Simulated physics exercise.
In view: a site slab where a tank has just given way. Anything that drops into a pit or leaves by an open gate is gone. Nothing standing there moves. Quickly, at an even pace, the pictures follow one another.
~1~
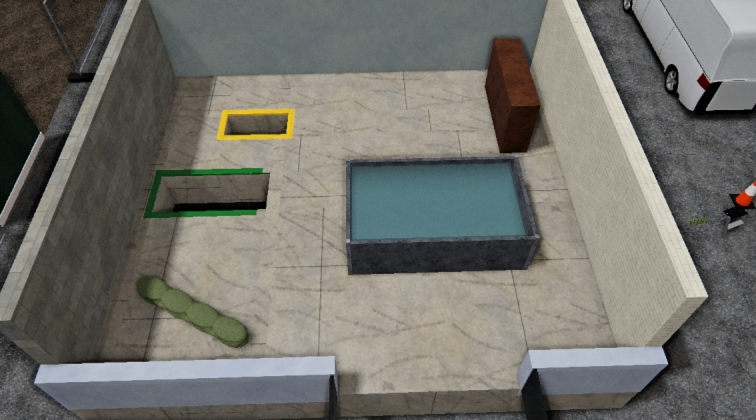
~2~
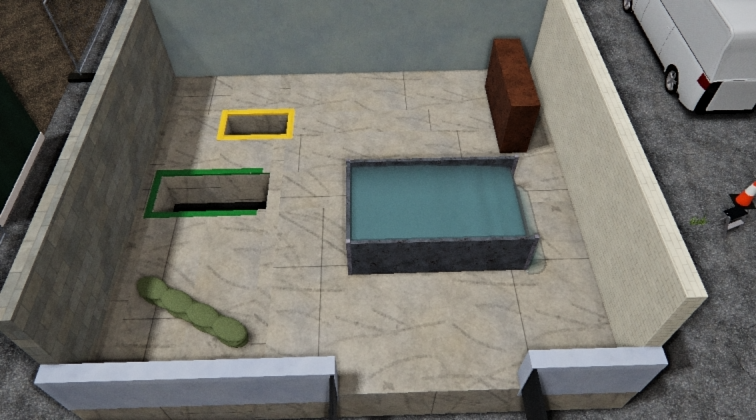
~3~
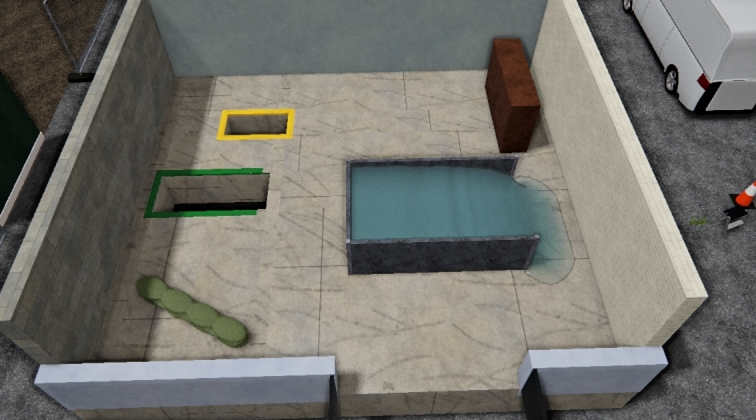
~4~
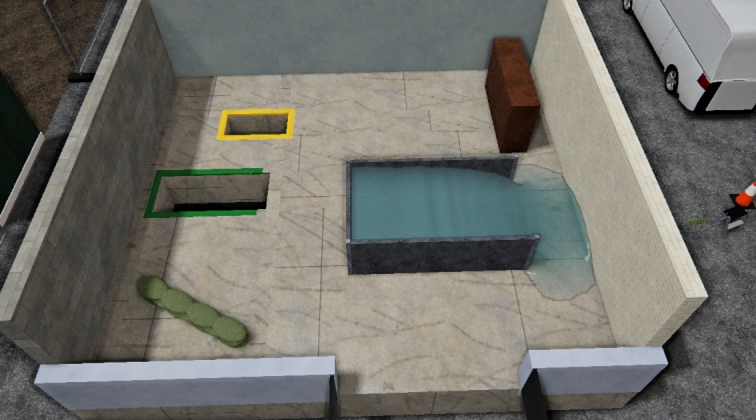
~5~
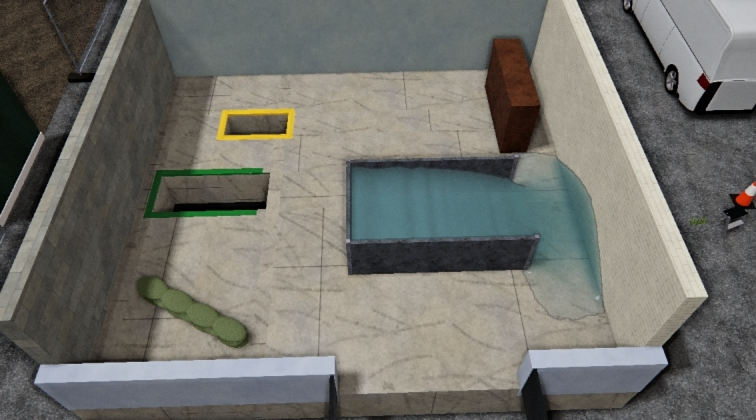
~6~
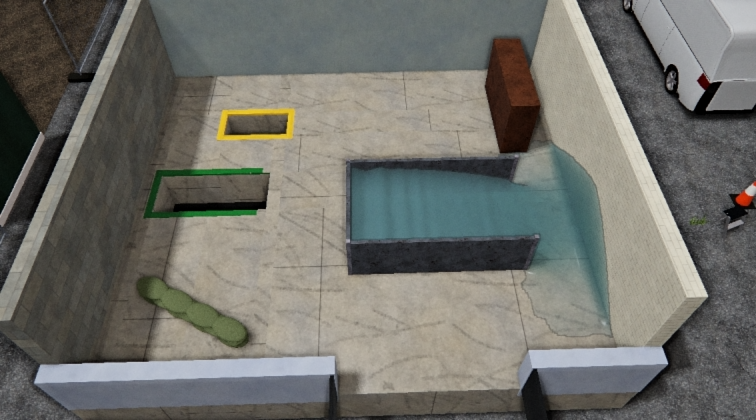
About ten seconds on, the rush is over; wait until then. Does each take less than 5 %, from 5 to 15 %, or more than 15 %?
At the end, the gate will not leave the five-to-fifteen per cent band; the yellow pit will not leave the five-to-fifteen per cent band; the green pit will not stay within fifteen per cent.
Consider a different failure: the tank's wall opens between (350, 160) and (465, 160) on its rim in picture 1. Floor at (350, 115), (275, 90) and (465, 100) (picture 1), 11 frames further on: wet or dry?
Point 1: Inundated; point 2: Inundated; point 3: Inundated.
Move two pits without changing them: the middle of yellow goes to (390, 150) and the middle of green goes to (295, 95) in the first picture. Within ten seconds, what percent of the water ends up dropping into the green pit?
In per cent: Green 12.
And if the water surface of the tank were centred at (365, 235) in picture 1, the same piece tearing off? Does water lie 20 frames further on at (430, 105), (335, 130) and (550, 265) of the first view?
In turn: Awash, no water, awash.
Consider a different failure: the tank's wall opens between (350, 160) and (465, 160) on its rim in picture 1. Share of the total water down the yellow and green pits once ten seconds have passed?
The yellow pit takes 25 per cent and the green pit 20 per cent.
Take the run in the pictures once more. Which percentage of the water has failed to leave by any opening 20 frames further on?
Estimate: 96 %.
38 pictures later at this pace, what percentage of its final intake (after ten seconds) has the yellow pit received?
It would be roughly 40 percent of the ten-second total.
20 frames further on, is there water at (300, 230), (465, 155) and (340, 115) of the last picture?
Note - in order: Not inundated / inundated / inundated.
A moment on, water covers 15 % of the floor; the gate 0 %, the yellow pit 0 %, the green pit 0 %.
Next, water covers 25 % of the floor; the gate 0 %, the yellow pit 0 %, the green pit 0 %.
Then, water covers 60 % of the floor; the gate 3 %, the yellow pit 0 %, the green pit 0 %.
Later, water covers 90 % of the floor; the gate 7 %, the yellow pit 4 %, the green pit 4 %.
In the end, water covers 95 % of the floor; the gate 10 %, the yellow pit 10 %, the green pit 18 %.
